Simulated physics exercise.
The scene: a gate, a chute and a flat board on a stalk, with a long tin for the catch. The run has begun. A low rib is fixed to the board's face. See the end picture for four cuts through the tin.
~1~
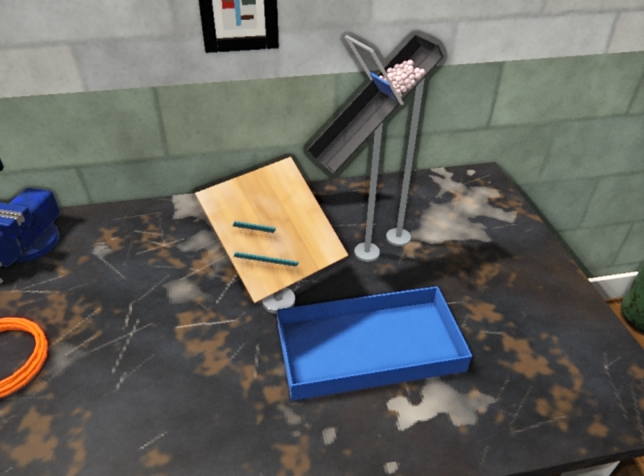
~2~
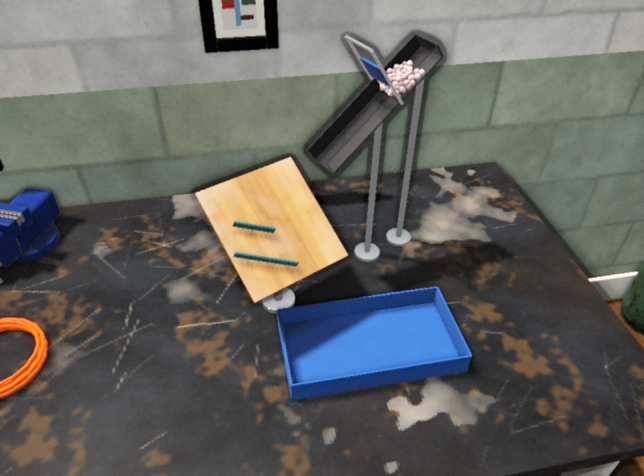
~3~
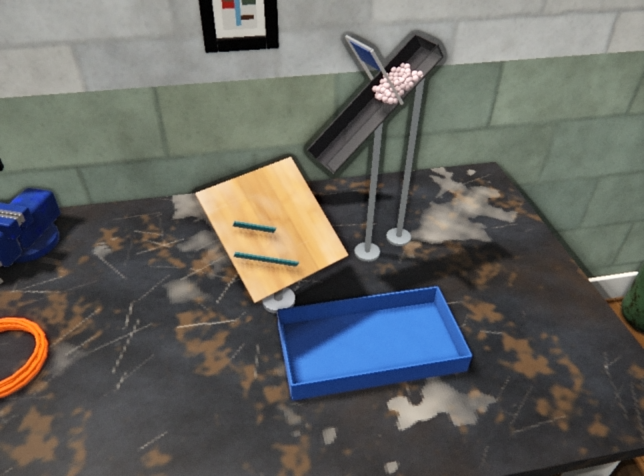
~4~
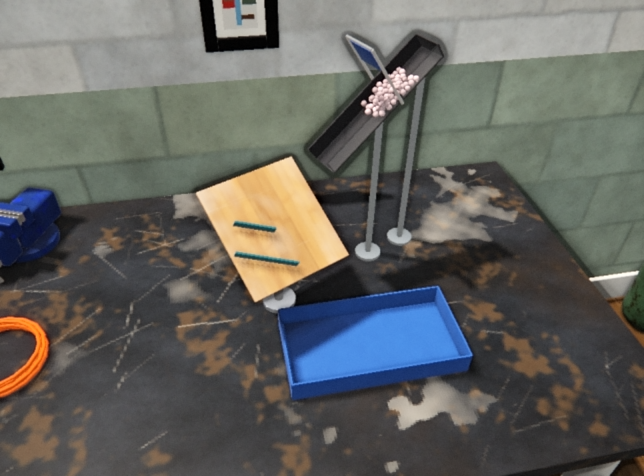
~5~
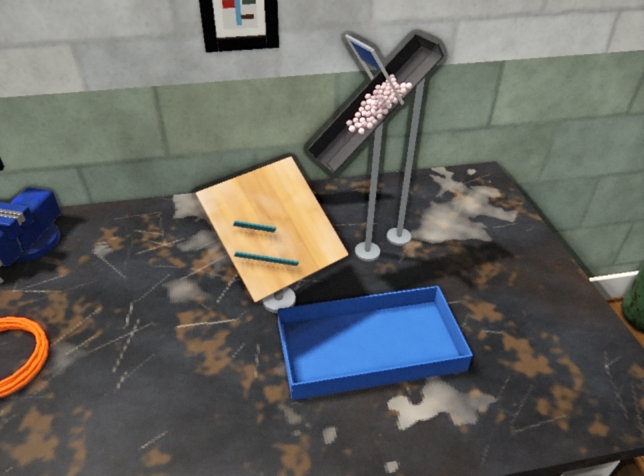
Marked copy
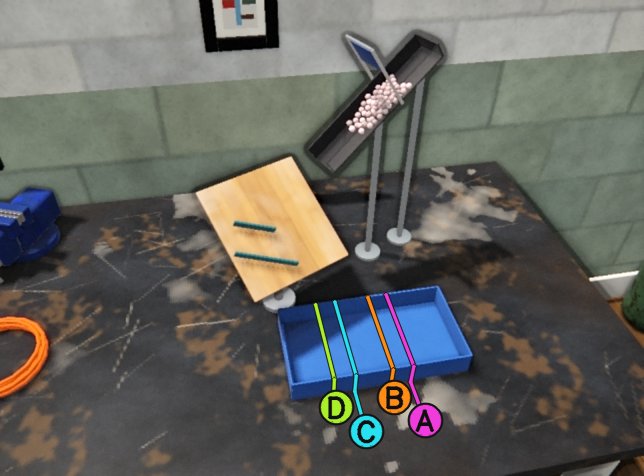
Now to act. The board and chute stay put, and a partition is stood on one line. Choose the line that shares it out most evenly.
C beats the others.
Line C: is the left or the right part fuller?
More lands on the right.
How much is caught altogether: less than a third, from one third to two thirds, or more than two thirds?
It is more than two thirds.
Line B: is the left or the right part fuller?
More lands on the left.
On the marked copy, line A crosses the front rim at (413, 365); line B crosses the front rim at (393, 368); line C crosses the front rim at (355, 374); line D crosses the front rim at (334, 378).
With A, of what is caught, all but a few on the left of the divider, a small share on the right.
With B, of what is caught, the bulk on the left of the divider, a small share on the right.
With C, of what is caught, close to a third on the left of the divider, close to two thirds on the right.
With D, of what is caught, a small share on the left of the divider, the bulk on the right.
